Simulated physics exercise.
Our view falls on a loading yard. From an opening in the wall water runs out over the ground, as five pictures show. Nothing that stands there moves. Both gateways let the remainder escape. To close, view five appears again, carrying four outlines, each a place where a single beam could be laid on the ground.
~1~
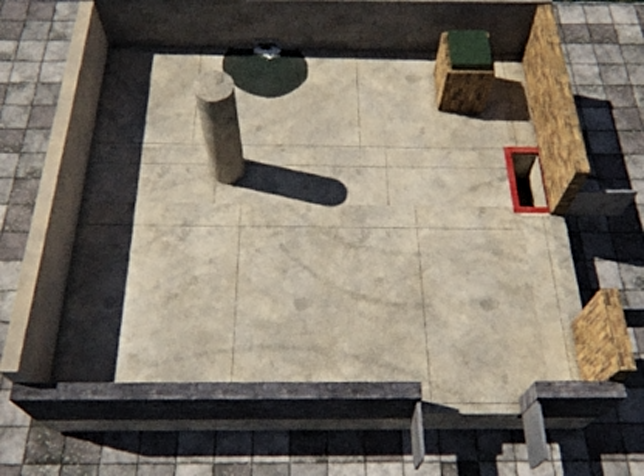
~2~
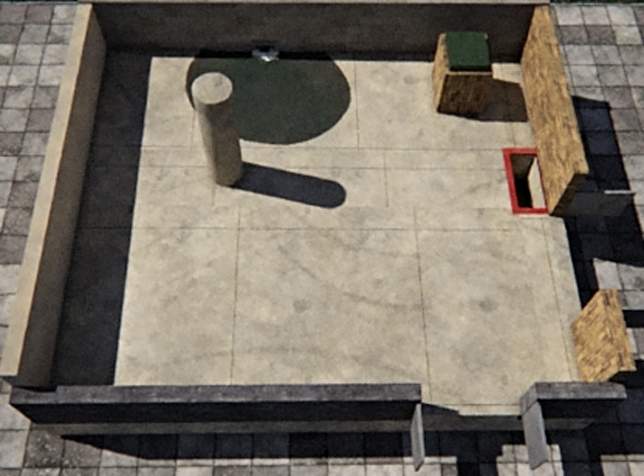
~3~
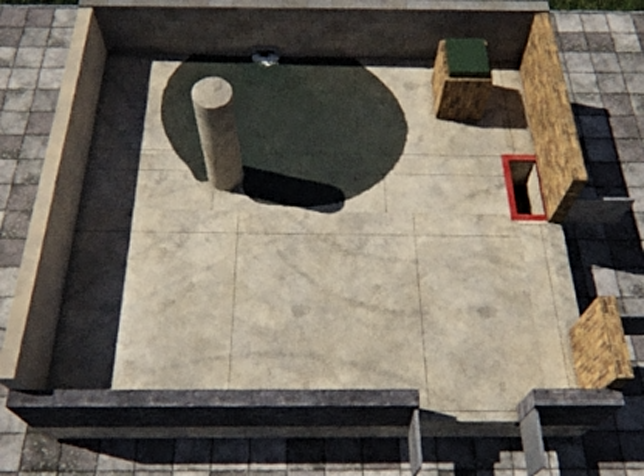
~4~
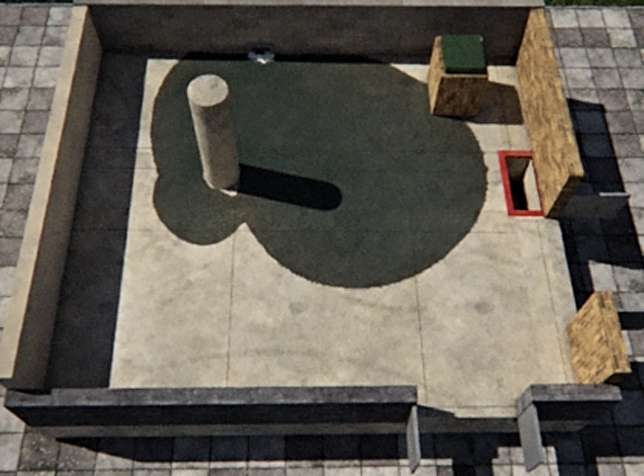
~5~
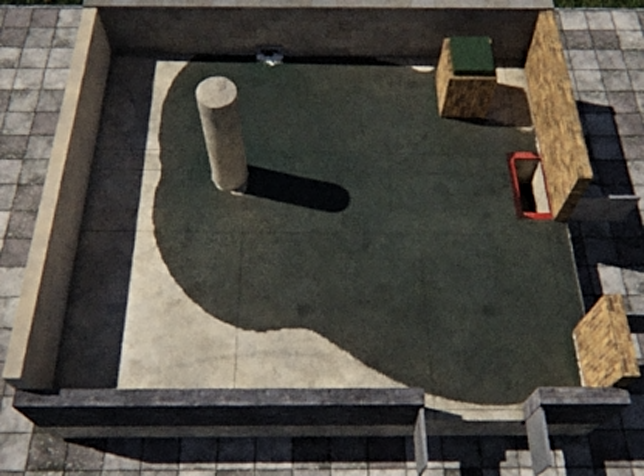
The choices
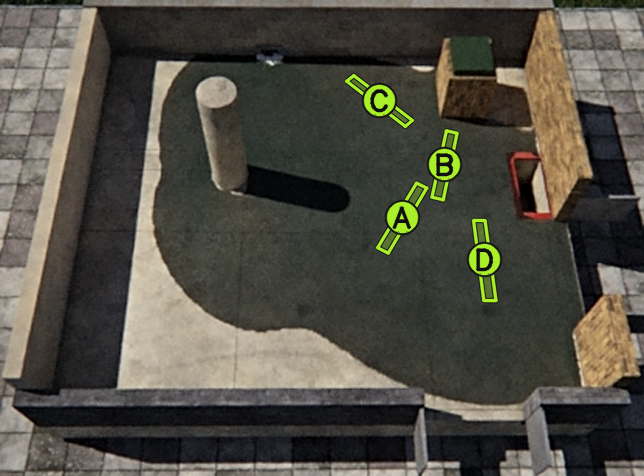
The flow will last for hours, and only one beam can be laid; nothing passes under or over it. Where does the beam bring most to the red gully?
I would pick place A.
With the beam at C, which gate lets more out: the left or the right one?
The right gate.
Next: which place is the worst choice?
B it is.
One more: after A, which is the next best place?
D it is.
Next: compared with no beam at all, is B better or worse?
Place B is worse.
On the marked copy, A from (382, 250) to (421, 185); B from (437, 198) to (451, 132); C from (350, 78) to (408, 123); D from (489, 300) to (479, 220).
If A is chosen, about 37 % of the stream runs into the red gully, about 63 % out by the gates.
If B is chosen, about 10 % of the stream runs into the red gully, about 90 % out by the gates.
If C is chosen, about 17 % of the stream runs into the red gully, about 83 % out by the gates.
If D is chosen, about 24 % of the stream runs into the red gully, about 76 % out by the gates.
